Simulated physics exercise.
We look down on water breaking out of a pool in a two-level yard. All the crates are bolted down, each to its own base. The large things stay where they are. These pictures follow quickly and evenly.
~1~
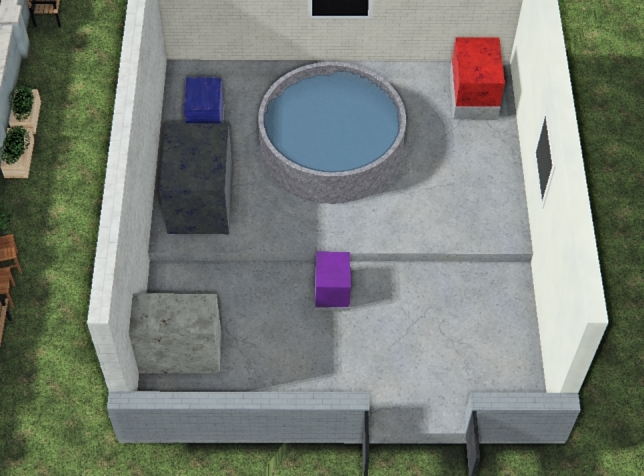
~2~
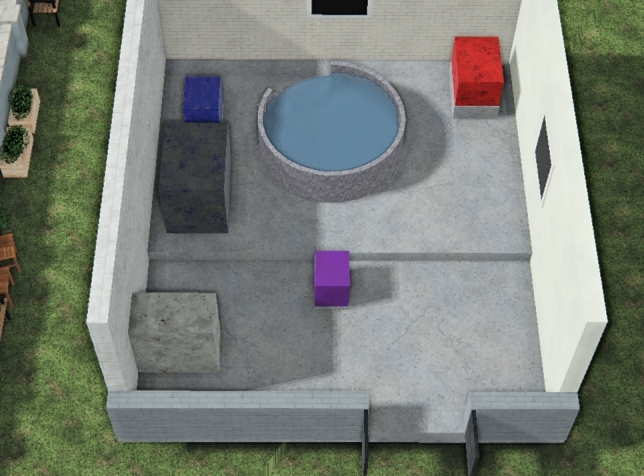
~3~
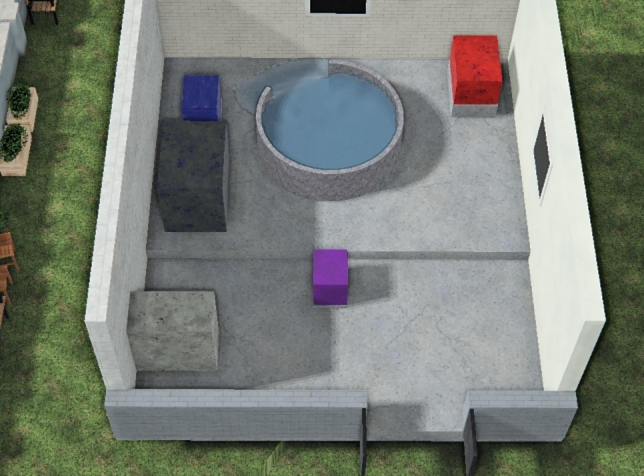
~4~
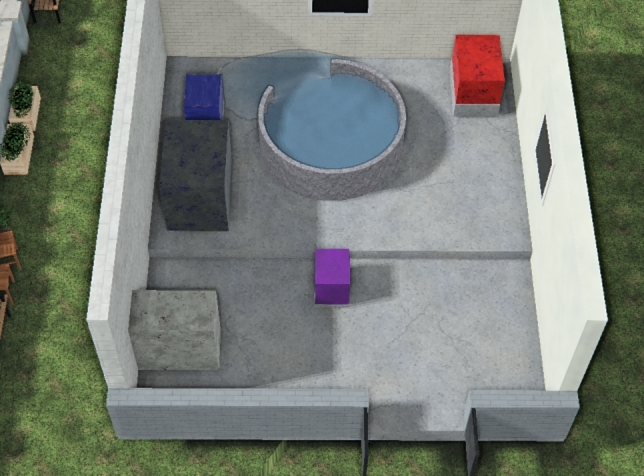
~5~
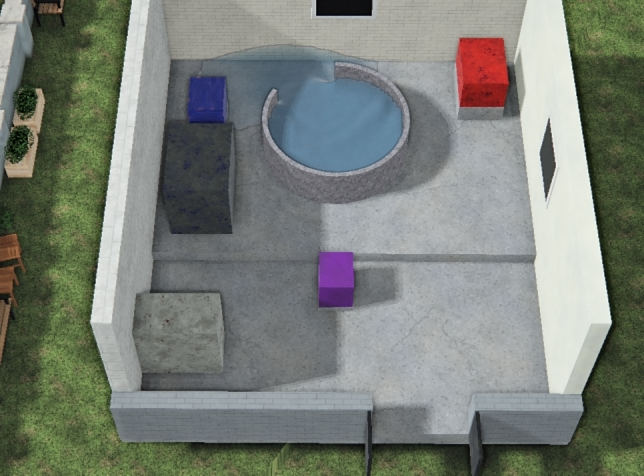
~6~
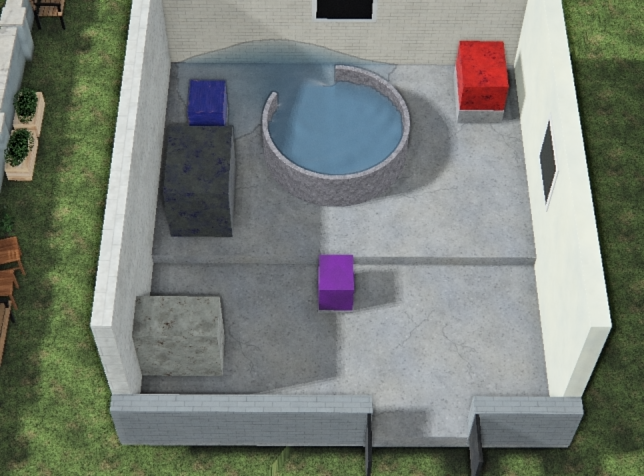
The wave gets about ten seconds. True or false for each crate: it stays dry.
Red crate: True, it stays dry; blue crate: False, it gets wet; purple crate: False, it gets wet.
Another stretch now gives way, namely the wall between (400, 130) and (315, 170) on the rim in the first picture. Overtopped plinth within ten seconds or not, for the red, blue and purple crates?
The red crate stays untouched; the blue crate stays untouched; the purple crate gets drenched.
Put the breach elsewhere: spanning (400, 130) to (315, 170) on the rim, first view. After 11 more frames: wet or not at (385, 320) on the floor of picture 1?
My call for that point is drenched.
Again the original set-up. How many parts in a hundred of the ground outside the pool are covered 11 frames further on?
It comes to roughly 25 in a hundred.
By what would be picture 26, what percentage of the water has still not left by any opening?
That works out to about 100 per cent.
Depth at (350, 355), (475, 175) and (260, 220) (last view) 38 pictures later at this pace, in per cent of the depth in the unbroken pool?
4, 4 and 4 in a hundred, in turn.
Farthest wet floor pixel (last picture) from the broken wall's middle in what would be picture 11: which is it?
Close to (462, 67).
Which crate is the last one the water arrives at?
Last comes the one in purple.
A moment on, water covers 15 % of the floor; the red crate water round its plinth, the blue crate water round its plinth, the purple crate not reached.
Next, water covers 25 % of the floor; the red crate water round its plinth, the blue crate water round its plinth, the purple crate not reached.
Then, water covers 50 % of the floor; the red crate water round its plinth, the blue crate water round its plinth, the purple crate not reached.
Later, water covers 80 % of the floor; the red crate water round its plinth, the blue crate water round its plinth, the purple crate water round its plinth.
In the end, water covers 95 % of the floor; the red crate stayed above the water, the blue crate was topped, the purple crate was topped.
